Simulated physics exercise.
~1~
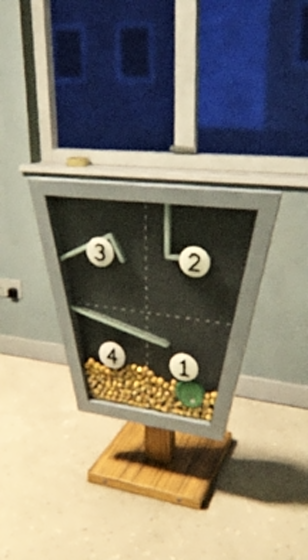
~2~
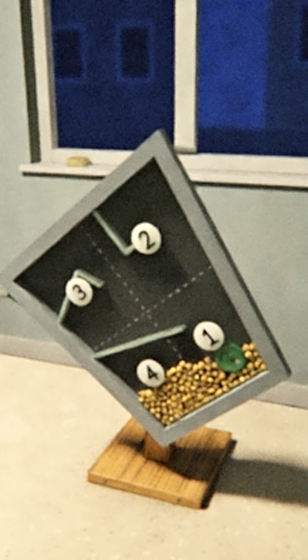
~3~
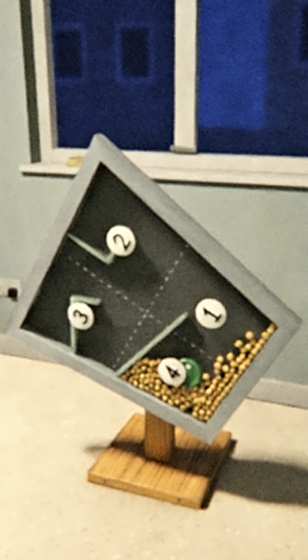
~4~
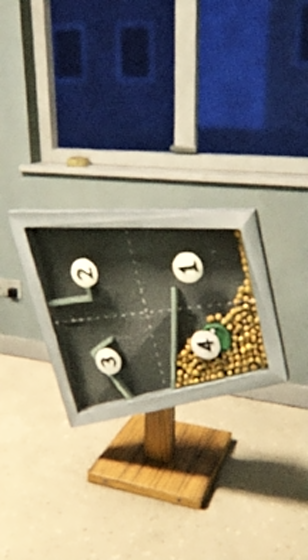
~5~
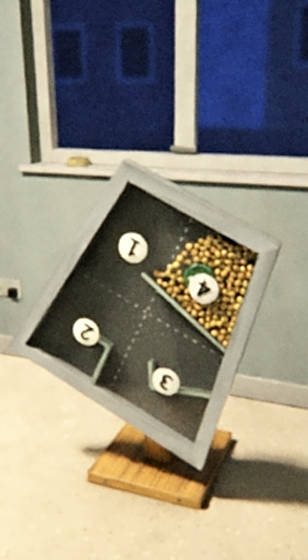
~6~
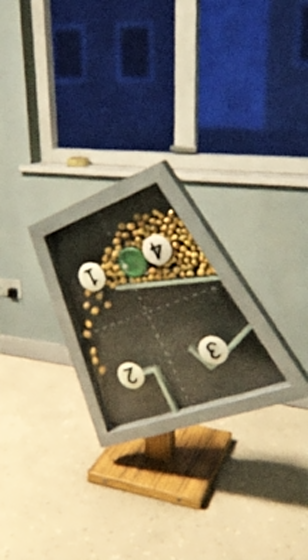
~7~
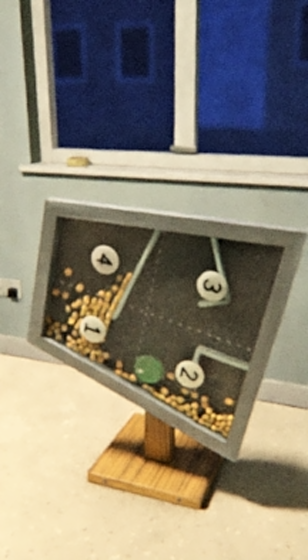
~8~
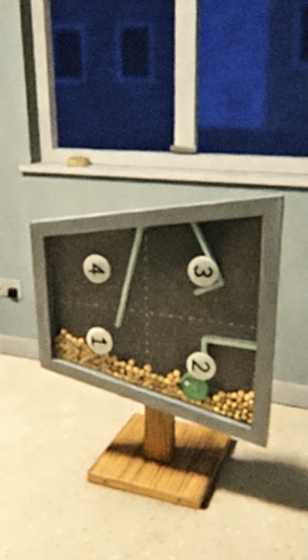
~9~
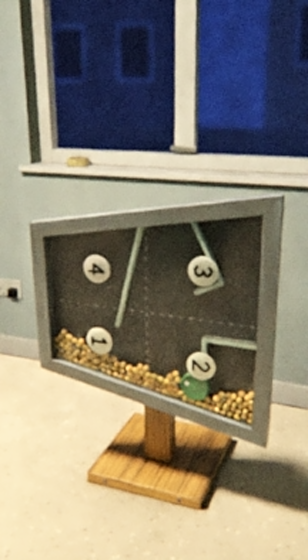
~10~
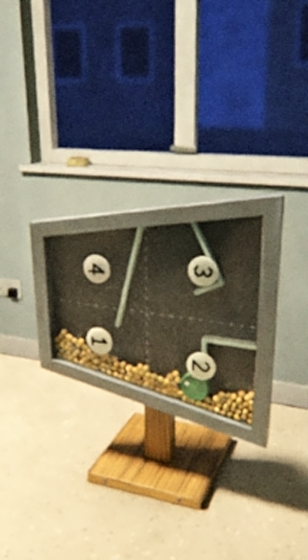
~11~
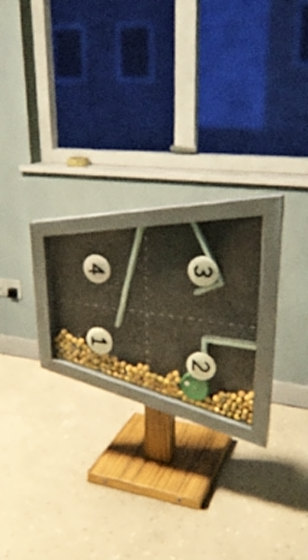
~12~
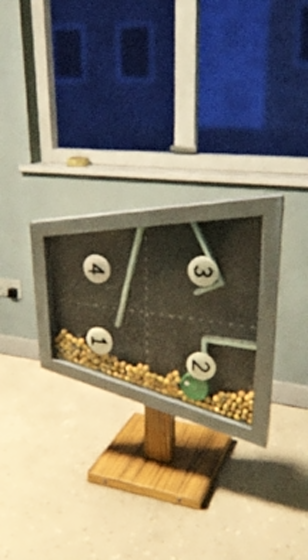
A tilted case of beads turns anticlockwise and stops, its green disc in quarter two.
